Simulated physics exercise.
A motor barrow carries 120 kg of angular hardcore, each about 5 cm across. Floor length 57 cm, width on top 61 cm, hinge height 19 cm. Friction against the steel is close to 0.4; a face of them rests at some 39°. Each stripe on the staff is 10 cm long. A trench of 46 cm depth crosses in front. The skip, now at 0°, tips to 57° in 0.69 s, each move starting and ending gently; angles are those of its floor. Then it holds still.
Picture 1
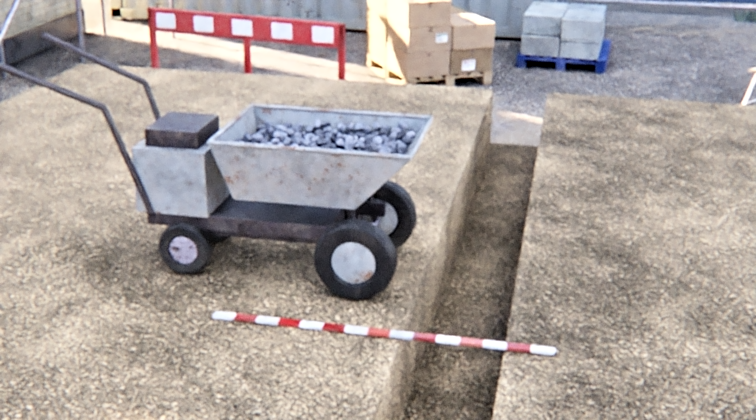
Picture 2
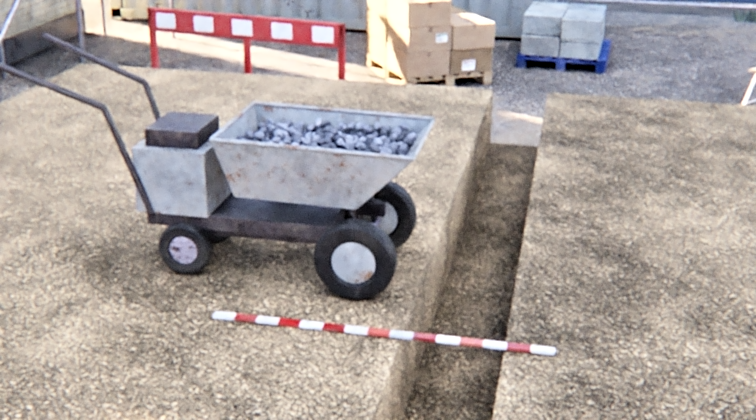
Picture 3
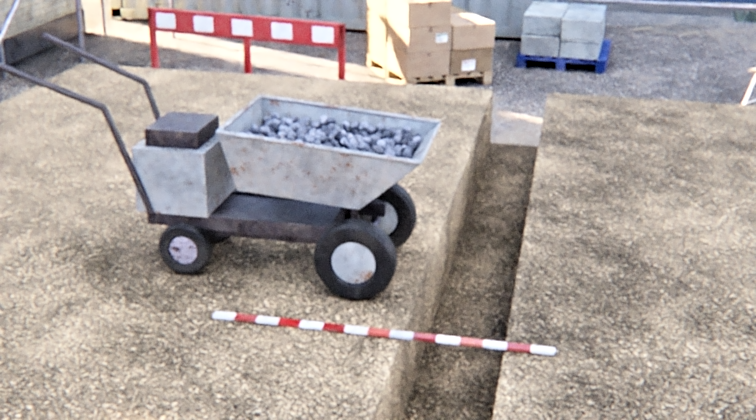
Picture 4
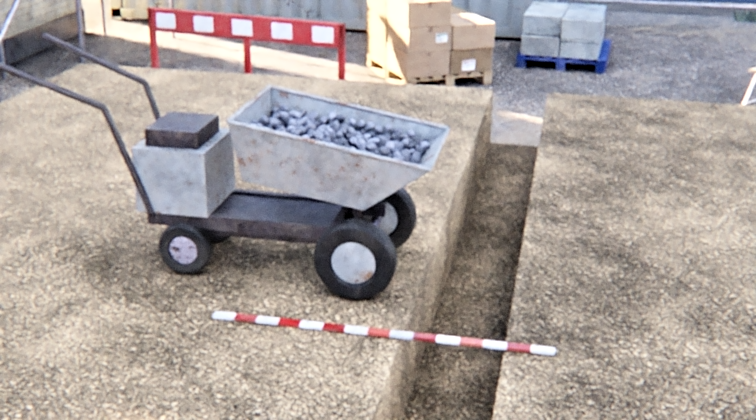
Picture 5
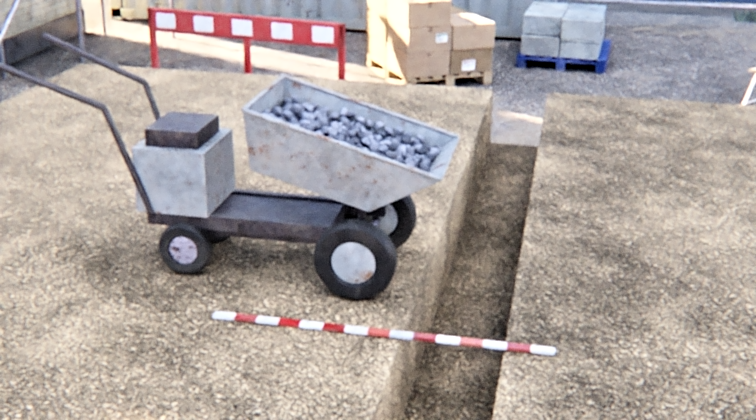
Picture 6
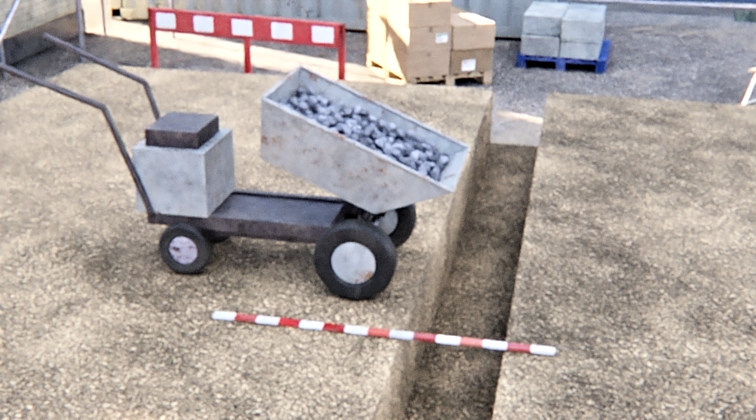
A grey metal skip heaped with dark angular stones sits on a small motor barrow at left of centre, seen from slightly above on a sunlit gravelly work site. A red-and-white staff lies in front beside a narrow trench, with a red-and-white barrier, cardboard boxes and grey blocks behind. The skip gradually tilts, its rear rising and front lip lowering rightward, while barrow and camera stay still.
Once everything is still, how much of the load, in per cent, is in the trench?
Close to 22 in a hundred.
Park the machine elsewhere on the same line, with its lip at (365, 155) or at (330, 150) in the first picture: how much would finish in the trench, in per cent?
About 45 and 50 per cent.
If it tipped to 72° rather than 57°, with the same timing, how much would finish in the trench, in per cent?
It would be near 50 per cent.
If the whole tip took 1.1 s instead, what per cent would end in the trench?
Then about 25 per cent.
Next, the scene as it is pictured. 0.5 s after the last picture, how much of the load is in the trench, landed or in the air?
About 5 per cent by then.
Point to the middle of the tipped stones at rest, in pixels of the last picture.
Near (527, 284).
Then, 0.2 s after the last picture the floor is at 48°, 100 % in the skip; the foremost stones are at (469, 207).
Then, 0.5 s after the last picture the floor is at 57°, 94 % in the skip, 5 % in the trench, 1 % past the trench; the foremost stones are at (518, 278).
Then, 0.8 s after the last picture the floor is at 57°, 63 % in the skip, 9 % in the trench, 28 % past the trench; the foremost stones are at (595, 295).
Then, 2.8 s after the last picture the floor is at 57°, 49 % in the skip, 22 % in the trench, 29 % past the trench; the foremost stones are at (659, 304).
